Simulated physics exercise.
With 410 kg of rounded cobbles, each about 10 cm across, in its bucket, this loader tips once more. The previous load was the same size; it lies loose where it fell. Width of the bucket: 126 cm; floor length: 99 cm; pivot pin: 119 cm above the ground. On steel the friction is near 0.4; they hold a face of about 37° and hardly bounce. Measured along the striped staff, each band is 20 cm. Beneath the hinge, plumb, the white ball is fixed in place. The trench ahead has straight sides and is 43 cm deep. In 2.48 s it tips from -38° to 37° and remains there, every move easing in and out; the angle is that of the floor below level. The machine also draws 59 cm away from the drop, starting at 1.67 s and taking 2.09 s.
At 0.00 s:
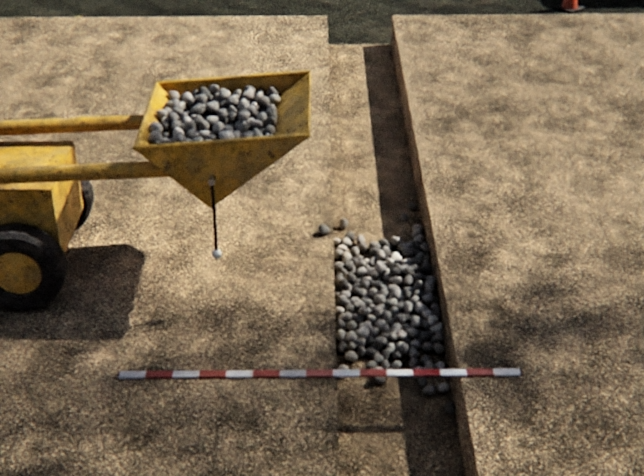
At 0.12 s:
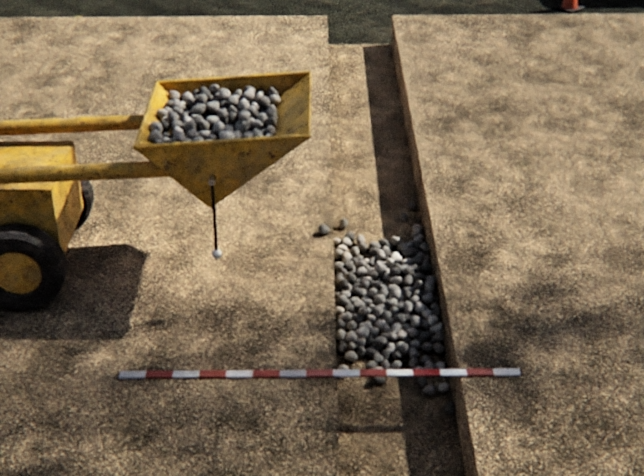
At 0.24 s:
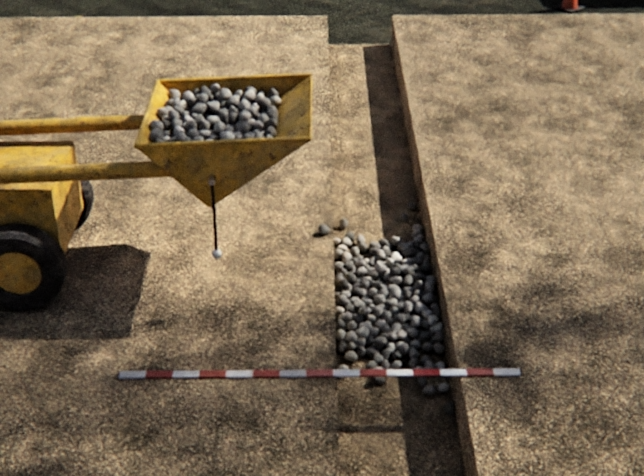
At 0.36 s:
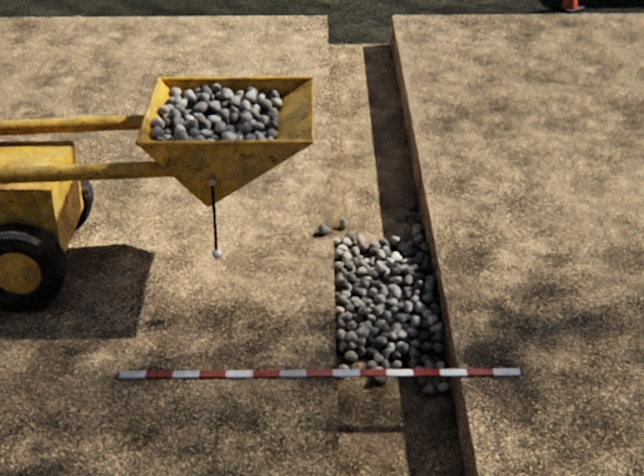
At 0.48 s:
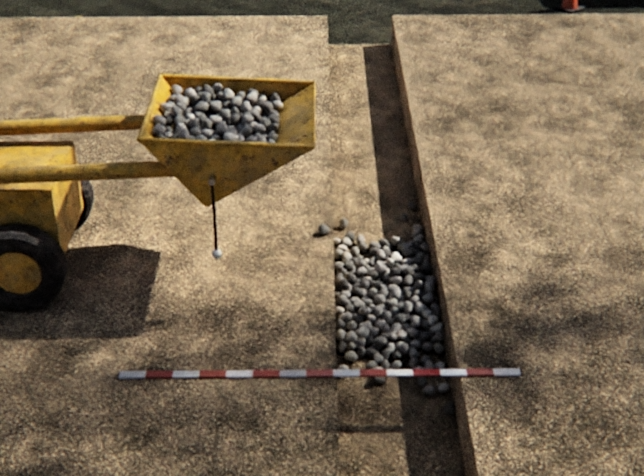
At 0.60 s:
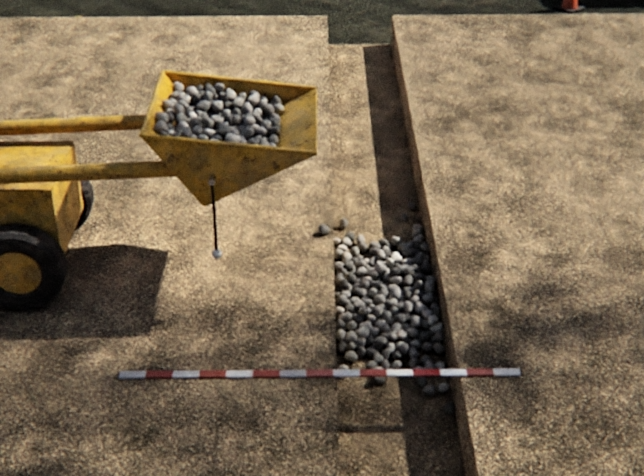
On a sandy lot beside a trench partly filled with grey stones, a yellow loader held up a bucket heaped with more stones, and the bucket slowly tilted a little, its right edge rising slightly.
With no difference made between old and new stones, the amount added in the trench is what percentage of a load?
It is roughly 42 per cent of a load.
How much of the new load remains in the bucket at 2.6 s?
It keeps some 10 percent of its load.
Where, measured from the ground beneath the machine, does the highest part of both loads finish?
Close to 24 centimetres up.
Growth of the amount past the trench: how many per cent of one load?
Close to 0 parts in a hundred.
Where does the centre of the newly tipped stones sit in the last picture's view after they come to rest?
Their middle is at about (322, 262).
After 1.9 s the floor is at 25°; in per cent of one load, 99 in the bucket, 1 short of the trench, 99 in the trench; the foremost stones are at (431, 288).
After 2.6 s the floor is at 37°; in per cent of one load, 11 in the bucket, 62 short of the trench, 127 in the trench; the foremost stones are at (431, 288).
After 4.2 s the floor is at 37°; in per cent of one load, 0 in the bucket, 58 short of the trench, 141 in the trench; the foremost stones are at (431, 286).
After 7.0 s the floor is at 37°; in per cent of one load, 0 in the bucket, 58 short of the trench, 141 in the trench; the foremost stones are at (431, 286). Net gain in the trench, 42.
